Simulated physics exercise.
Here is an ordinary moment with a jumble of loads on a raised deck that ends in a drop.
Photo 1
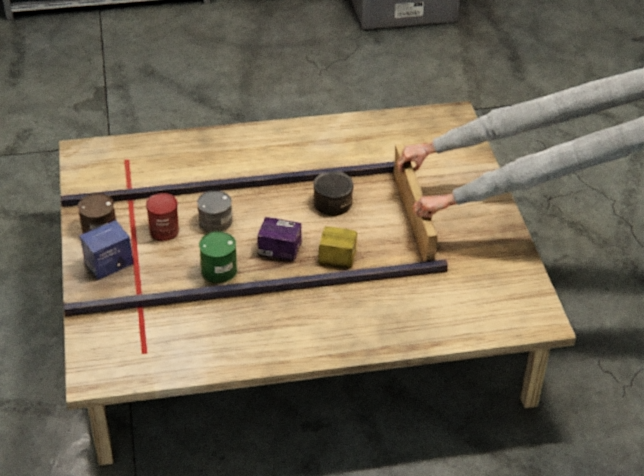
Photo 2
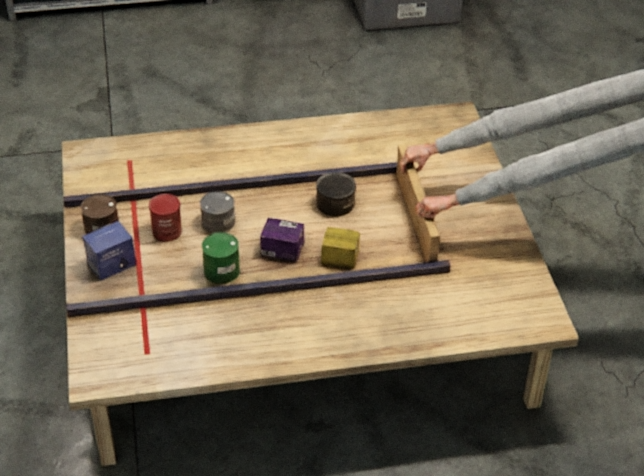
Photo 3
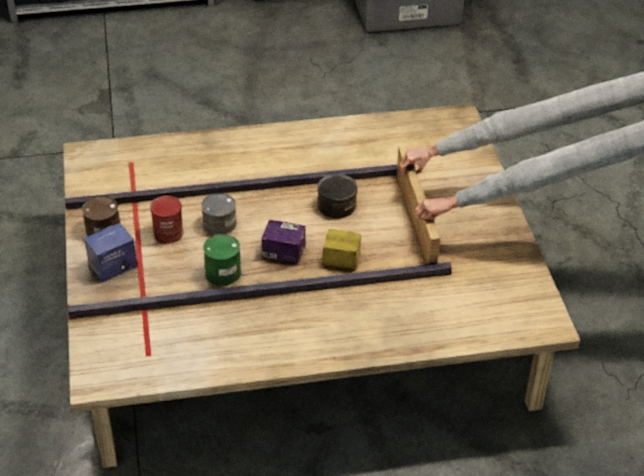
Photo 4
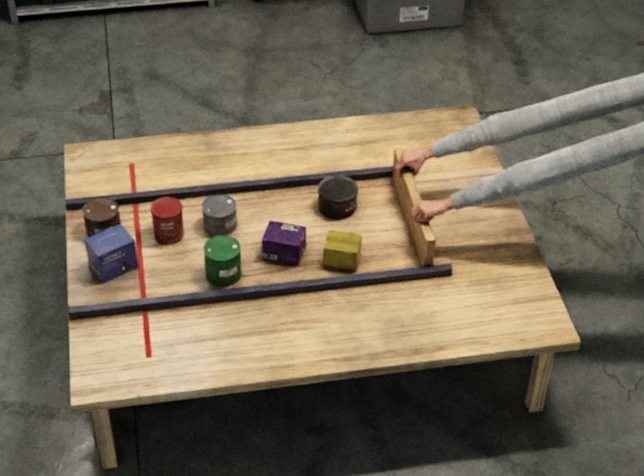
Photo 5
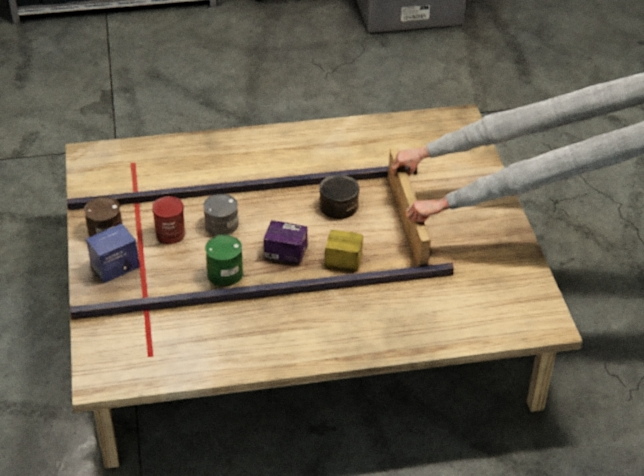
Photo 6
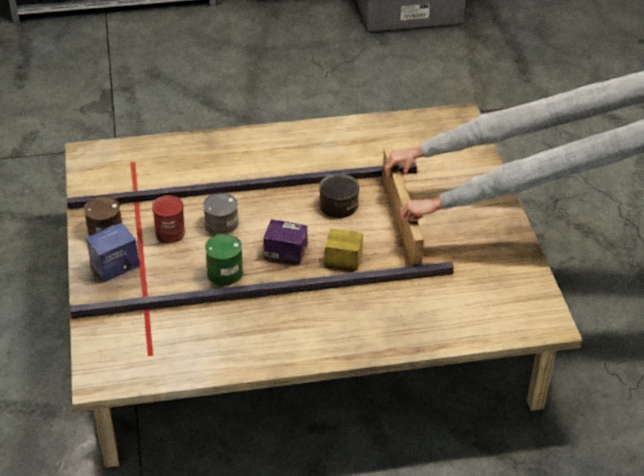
At first, two hands hold a wooden plank upright at the right end of a track between dark rails, with colourful boxes and round containers spread out to its left. Then the hands slide the plank a short way left, narrowing the gap, while the objects stay put around the red line.
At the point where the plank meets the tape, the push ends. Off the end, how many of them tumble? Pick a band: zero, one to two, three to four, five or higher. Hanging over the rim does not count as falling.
Band: One to two.
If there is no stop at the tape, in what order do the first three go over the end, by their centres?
Sequence: The blue box, the red pail, the brown canister.
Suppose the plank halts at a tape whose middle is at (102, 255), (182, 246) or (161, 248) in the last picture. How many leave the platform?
Tallies in the order asked: 5, 0, 0.
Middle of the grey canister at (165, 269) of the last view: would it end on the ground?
In that case it leaves the top.
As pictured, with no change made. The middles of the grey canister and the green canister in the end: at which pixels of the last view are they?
First (92, 240), then (89, 274).
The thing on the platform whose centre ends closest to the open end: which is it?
Nearest at the end: The brown canister.
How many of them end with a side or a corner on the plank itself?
The count in contact is 3.
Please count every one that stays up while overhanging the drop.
It totals 1.
A little later, none off yet; brown canister at rest near (104, 218); blue box at rest near (113, 252); red pail at rest near (169, 220).
Next, none off yet; brown canister at rest near (104, 218); blue box at rest near (113, 252); red pail shifted about its own width near (140, 227).
When it is over, the number that fall off is one or two; down, red pail and blue box.
